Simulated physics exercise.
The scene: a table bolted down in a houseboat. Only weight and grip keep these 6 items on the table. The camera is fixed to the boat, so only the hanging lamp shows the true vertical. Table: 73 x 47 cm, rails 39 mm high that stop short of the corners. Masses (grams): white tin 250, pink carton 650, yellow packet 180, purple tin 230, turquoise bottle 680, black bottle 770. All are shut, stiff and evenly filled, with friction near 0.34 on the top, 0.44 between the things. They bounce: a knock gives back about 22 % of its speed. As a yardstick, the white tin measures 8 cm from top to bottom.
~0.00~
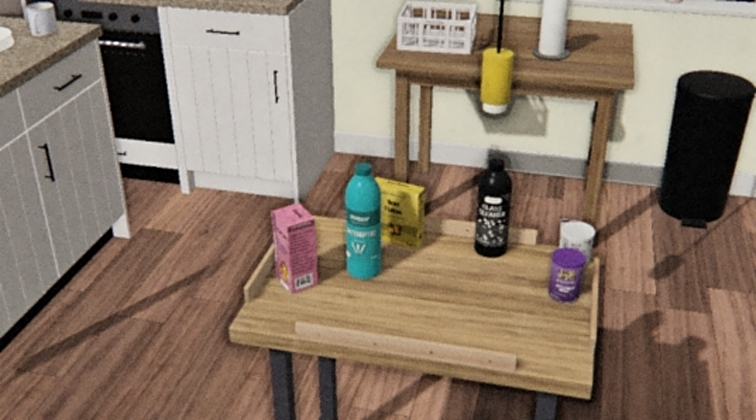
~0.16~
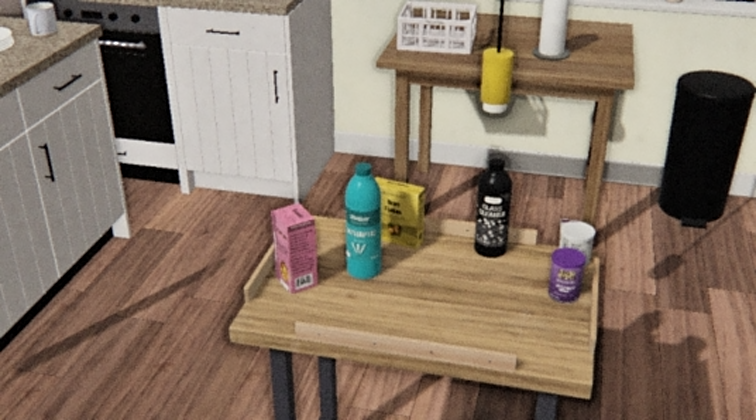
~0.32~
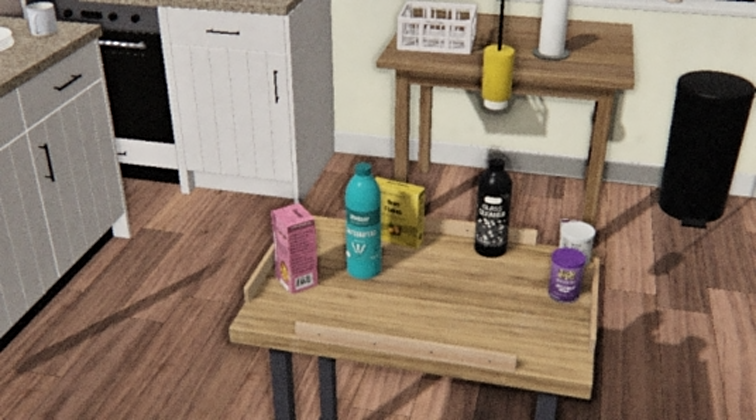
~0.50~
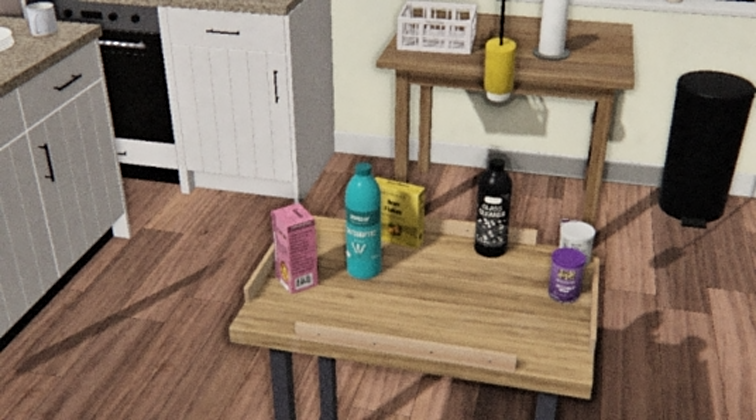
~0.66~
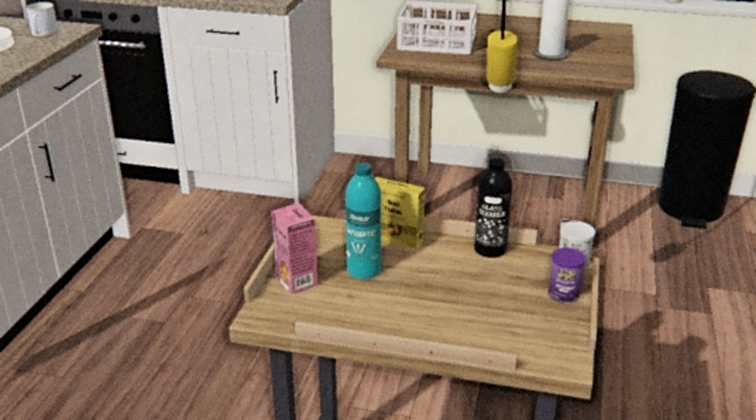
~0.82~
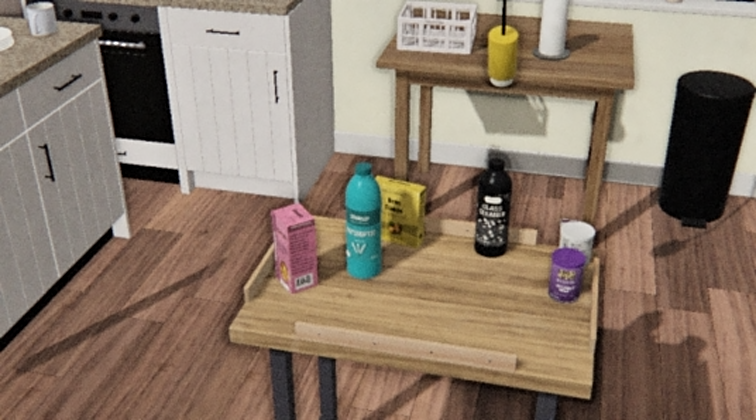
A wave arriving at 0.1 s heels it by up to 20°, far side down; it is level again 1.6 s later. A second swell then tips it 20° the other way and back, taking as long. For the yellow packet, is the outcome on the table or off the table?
The yellow packet ends on the floor.
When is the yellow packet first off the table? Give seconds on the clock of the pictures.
Near 1.1 s.
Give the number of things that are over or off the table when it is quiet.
In all, 2.
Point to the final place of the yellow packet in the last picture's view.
At about (425, 371).
Around 1.32 s, heel 9°, far side down; yellow packet now off the table; turquoise bottle tipped 26° against what carries it; pink carton shifted 2 cm.
Around 1.52 s, heel 2°, far side down; turquoise bottle on its side; pink carton shifted 2 cm.
Finally (3.8 s), off the table, yellow packet; on their side or leaning hard on the table, turquoise bottle; the other 4 still in place (within 5 cm). In the last view, yellow packet near (425, 371).
